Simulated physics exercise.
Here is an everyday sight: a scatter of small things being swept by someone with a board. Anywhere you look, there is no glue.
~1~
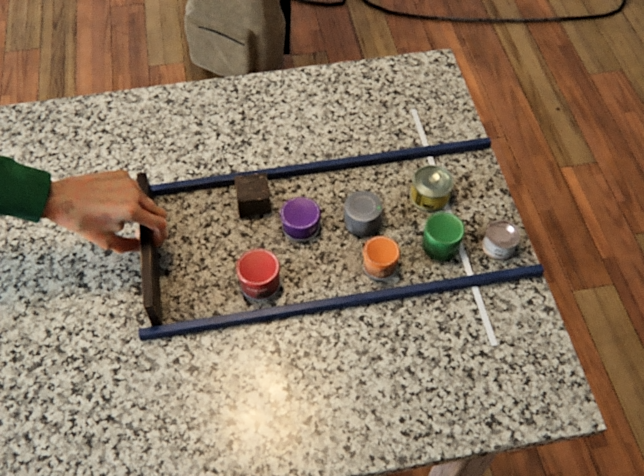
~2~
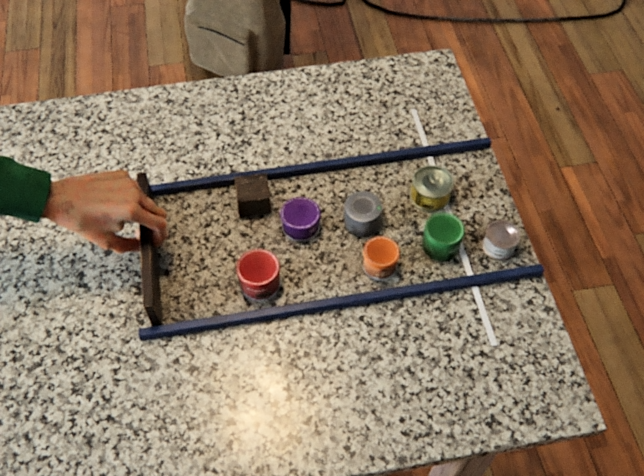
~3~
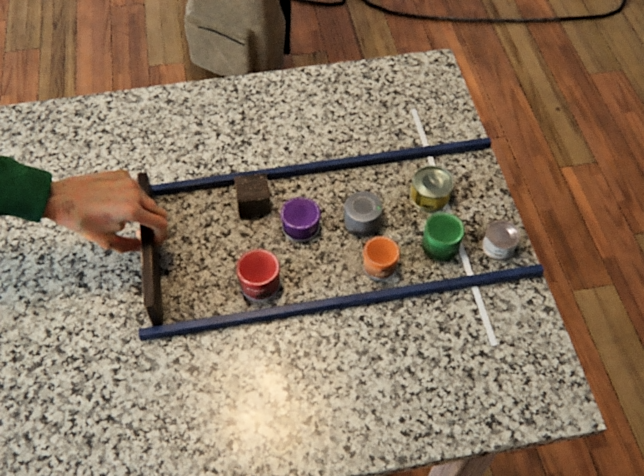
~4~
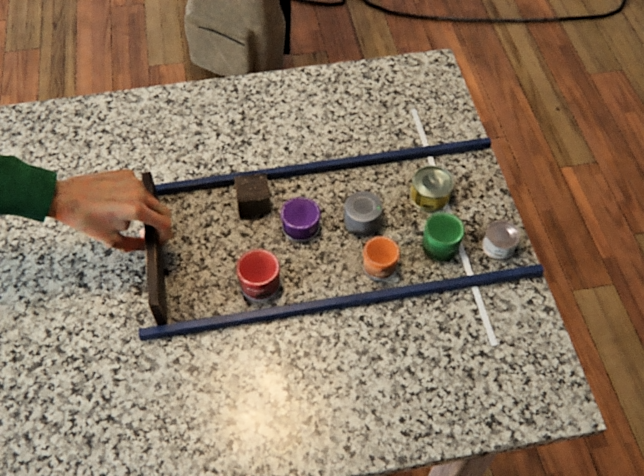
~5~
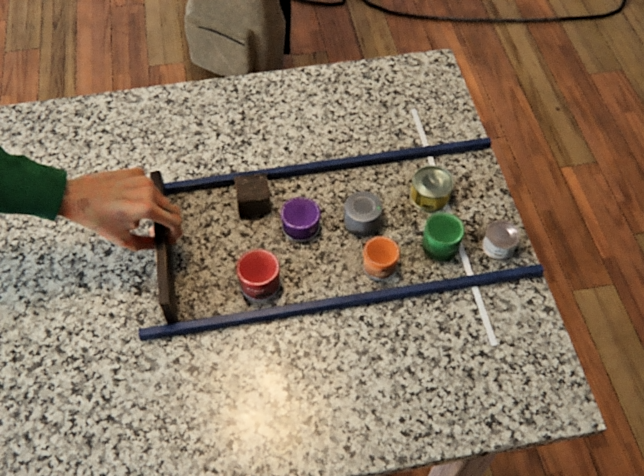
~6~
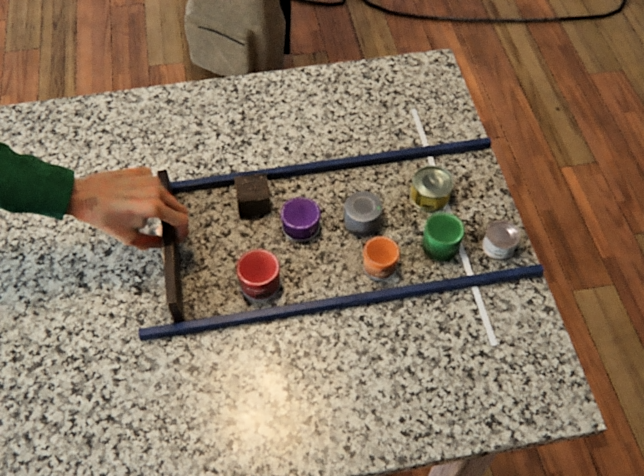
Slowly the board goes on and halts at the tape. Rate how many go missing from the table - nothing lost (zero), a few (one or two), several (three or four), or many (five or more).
A few, one or two.
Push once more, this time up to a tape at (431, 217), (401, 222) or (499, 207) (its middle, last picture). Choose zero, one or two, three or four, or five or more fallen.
Tape one gives 1 or 2, tape two gives no fall at all, and tape three gives more than four.
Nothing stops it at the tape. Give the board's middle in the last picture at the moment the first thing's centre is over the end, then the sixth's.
At (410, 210) for the first, at (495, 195) for the sixth.
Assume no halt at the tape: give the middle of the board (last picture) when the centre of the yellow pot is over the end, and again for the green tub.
The middle is at (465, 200) when it's the yellow pot, and at (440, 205) when it's the green tub.
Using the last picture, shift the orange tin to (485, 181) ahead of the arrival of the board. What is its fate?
Placed like that, the orange tin cannot stay.
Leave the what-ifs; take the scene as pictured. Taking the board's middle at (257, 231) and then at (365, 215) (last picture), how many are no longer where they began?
Moved so far: 2, later 7.
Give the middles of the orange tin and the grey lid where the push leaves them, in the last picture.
(521, 249) and (502, 208), approximately.
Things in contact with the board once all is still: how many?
The count in contact is 3.
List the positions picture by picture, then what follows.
In the first picture, white tin (501, 240); yellow pot (431, 189); green tub (443, 237); board (149, 247); tape (450, 214).
In the second picture, yellow pot (431, 189); board (149, 247).
In the third picture, green tub (443, 237); red tin (259, 275).
In the fourth picture, white tin (501, 240); purple tin (301, 219).
In the fifth picture, yellow pot (431, 189); orange tin (381, 259).
In the sixth picture, white tin (501, 240); yellow pot (431, 189); green tub (443, 237); board (171, 244); tape (450, 214).
A little later, none off yet; white tin at rest near (501, 240); yellow pot at rest near (431, 189); green tub at rest near (443, 237).
When it is over, the number that fall off is one or two; down, green tub and white tin.
